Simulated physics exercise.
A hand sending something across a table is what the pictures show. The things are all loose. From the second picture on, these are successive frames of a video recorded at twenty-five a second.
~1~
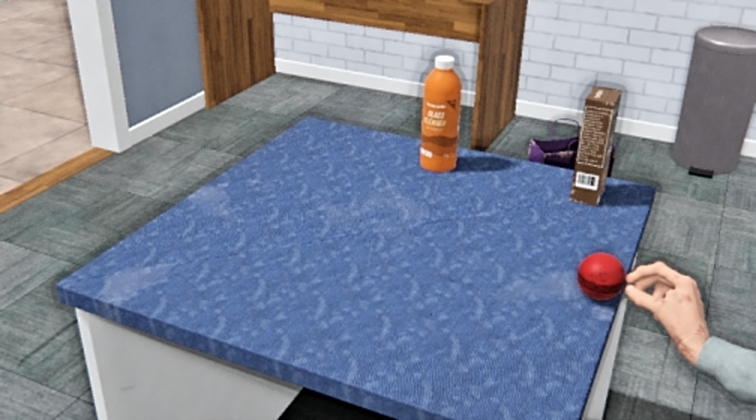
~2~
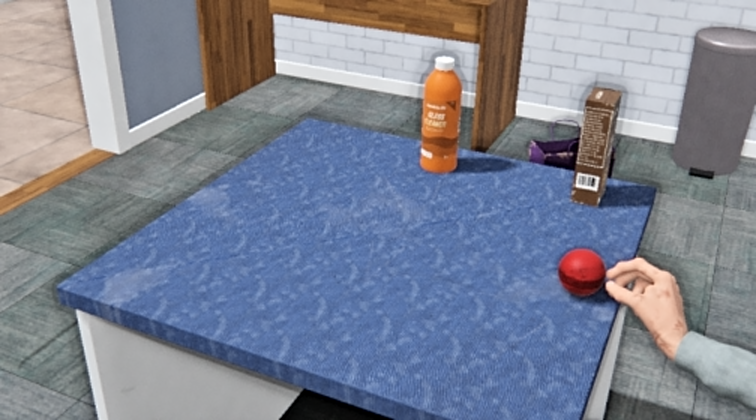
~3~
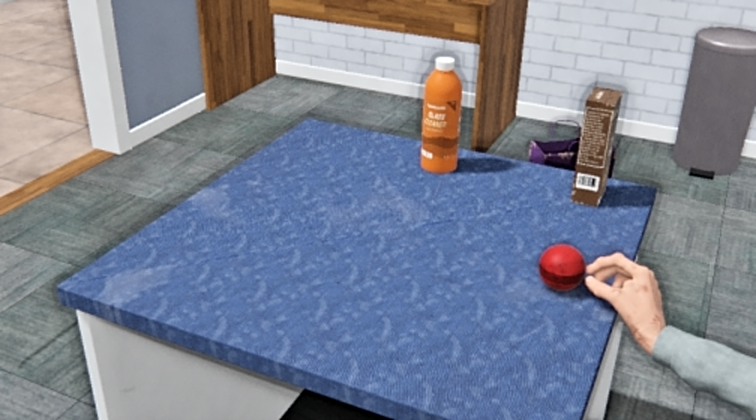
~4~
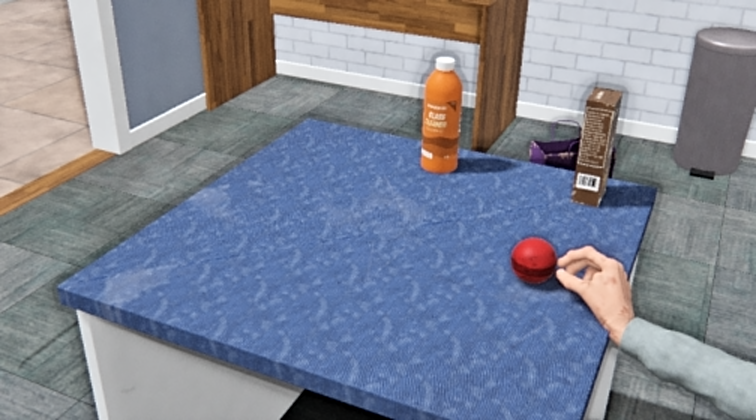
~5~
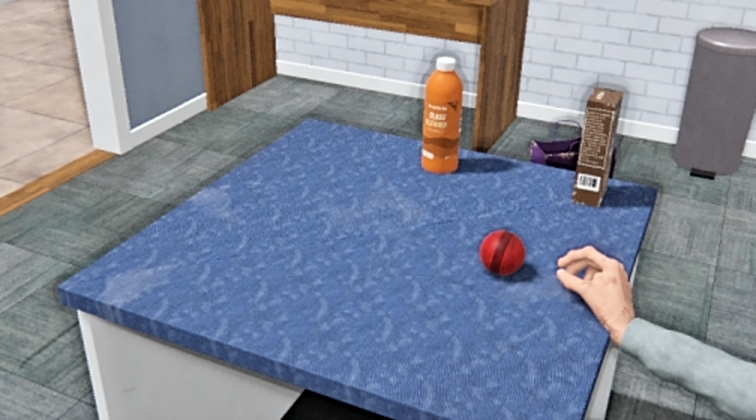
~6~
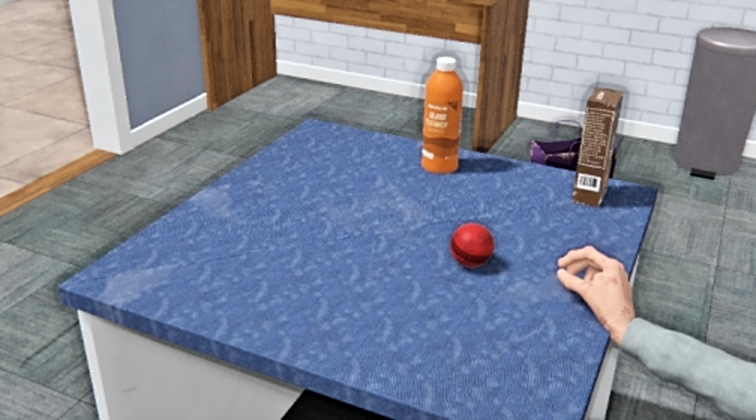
Red ball pushed leftward by a hand across a blue tabletop, then rolling on away from the hand as it stays still.
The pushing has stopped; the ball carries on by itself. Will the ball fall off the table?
Past the brink.
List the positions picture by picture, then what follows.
In the first picture, under the hand; red ball (601, 277).
In the second picture, under the hand; red ball (582, 273).
In the third picture, under the hand; red ball (562, 268).
In the fourth picture, red ball (534, 261).
In the fifth picture, red ball (502, 253) rolled about its own width.
In the sixth picture, red ball (472, 246) rolled about its own width.
Then, 0.30 s after the last picture, red ball rolled well along near (281, 198).
Then, 0.70 s after the last picture, red ball now off the table.
By the end, off the table, red ball.
